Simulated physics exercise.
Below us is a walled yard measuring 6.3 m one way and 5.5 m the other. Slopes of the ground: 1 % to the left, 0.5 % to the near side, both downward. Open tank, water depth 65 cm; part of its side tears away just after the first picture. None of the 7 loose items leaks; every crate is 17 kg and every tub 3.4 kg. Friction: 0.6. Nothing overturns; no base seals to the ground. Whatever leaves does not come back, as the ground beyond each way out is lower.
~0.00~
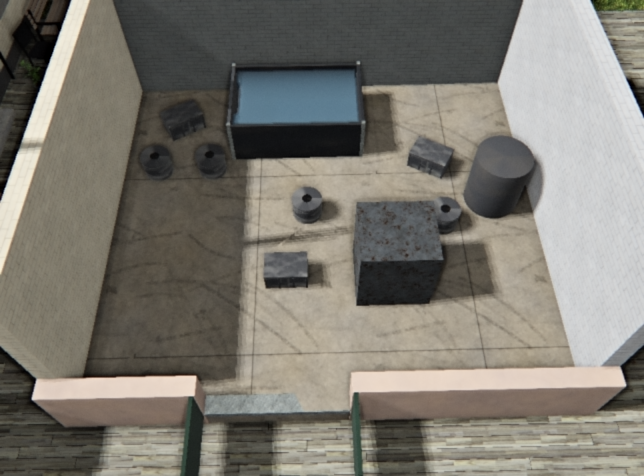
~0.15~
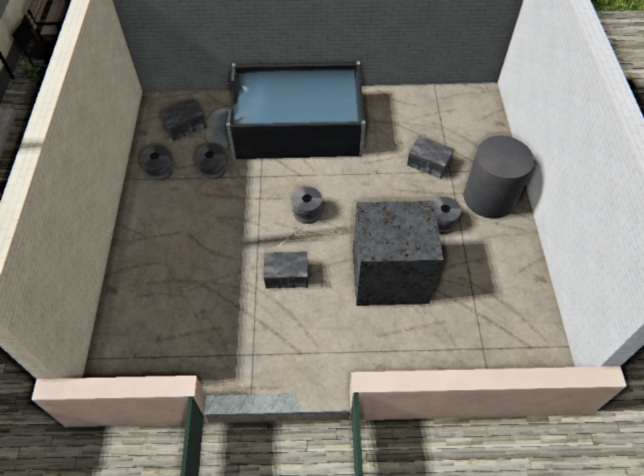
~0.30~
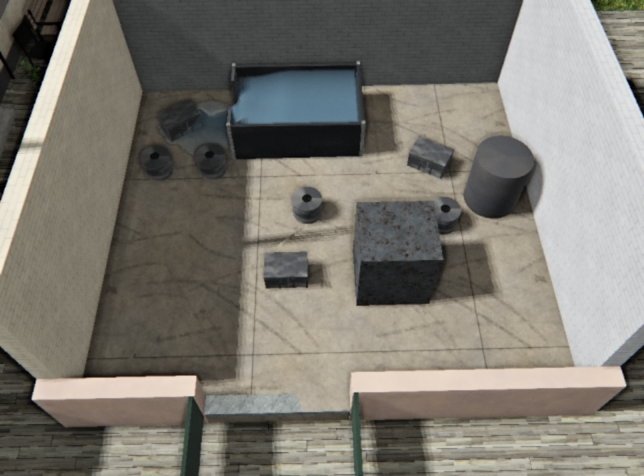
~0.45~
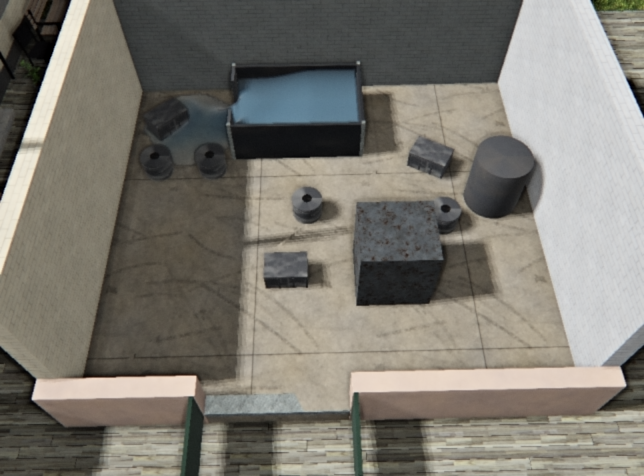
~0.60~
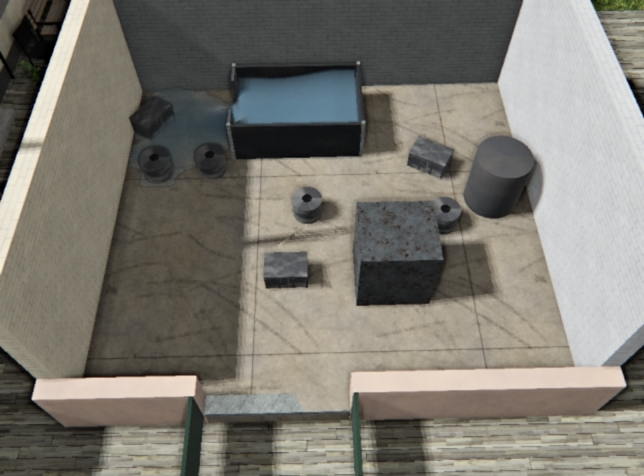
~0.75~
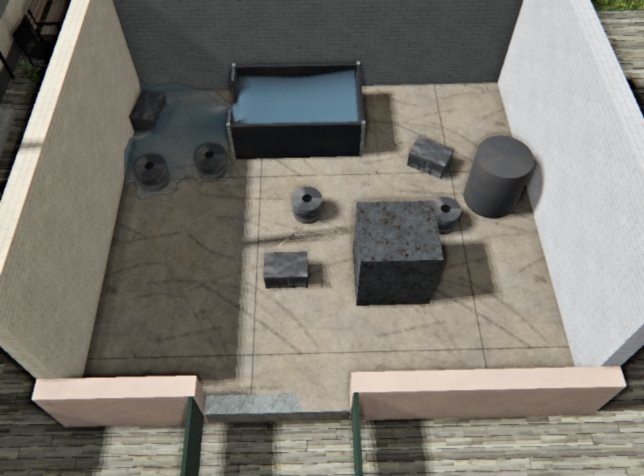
A walled yard with a stained tan floor and a gap in its low pink front wall is seen from high above by a still camera. A dark-sided tank of blue water stands at the back, with grey crates, small round tubs, a large block and a dark cylinder around it. Water spreads from the tank's left side, a crate slides left and turns, then the leftmost tub shifts slightly forward.
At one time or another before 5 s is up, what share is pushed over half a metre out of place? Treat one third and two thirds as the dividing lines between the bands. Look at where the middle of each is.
The tally will land in the lowest bracket.
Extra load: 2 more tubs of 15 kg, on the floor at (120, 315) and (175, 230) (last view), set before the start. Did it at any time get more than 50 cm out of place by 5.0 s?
Result in order: Exceeded; exceeded.
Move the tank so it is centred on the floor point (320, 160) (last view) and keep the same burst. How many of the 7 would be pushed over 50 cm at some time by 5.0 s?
That would give 3.
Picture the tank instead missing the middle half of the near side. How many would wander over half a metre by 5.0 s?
Then the count would be 3.
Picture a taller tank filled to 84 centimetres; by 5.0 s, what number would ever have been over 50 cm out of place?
That would make 2 of them.
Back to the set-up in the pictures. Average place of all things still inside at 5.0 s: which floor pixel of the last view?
Around (306, 217).
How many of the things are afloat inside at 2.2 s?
At that instant the tally stands at 2.
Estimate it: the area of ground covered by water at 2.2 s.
About 9.5 m2.
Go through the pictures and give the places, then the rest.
The first picture shows a crate at (181, 113), on the bottom; a tub at (155, 156), on the bottom; 2.5 m2 under water; 0 of 7 have shifted.
The second picture shows a crate at (181, 113) rests on the ground; a tub at (155, 156) rests on the ground; water covers 3.0 m2; 0 of 7 have shifted.
The third picture shows a crate at (179, 113), on the bottom, 3 cm from its start; a tub at (155, 156) rests on the ground; water covers 3.4 m2; 0 of 7 have shifted.
The fourth picture shows a crate at (165, 112), on the bottom, 27 cm from its start; a tub at (155, 156), on the bottom; water covers 4.0 m2; 1 of 7 have shifted.
The fifth picture shows a crate at (150, 111) rests on the ground, 53 cm from its start; a tub at (154, 157), on the bottom; 4.9 m2 under water; 1 of 7 have shifted.
The sixth picture shows a crate at (146, 106) rests on the ground, 62 cm from its start; a tub at (150, 166), on the bottom, 21 cm from its start; water covers 5.5 m2; 2 of 7 have shifted.
After 1.1 s 2 of 7 are over 50 cm from their spots; 1 afloat.
After 2.2 s 2 of 7 are over 50 cm from their spots; 2 afloat.
After 3.5 s 2 of 7 are over 50 cm from their spots; 2 afloat.
After 5.0 s 2 of 7 are over 50 cm from their spots, and 2 have been at some point; 0 afloat.
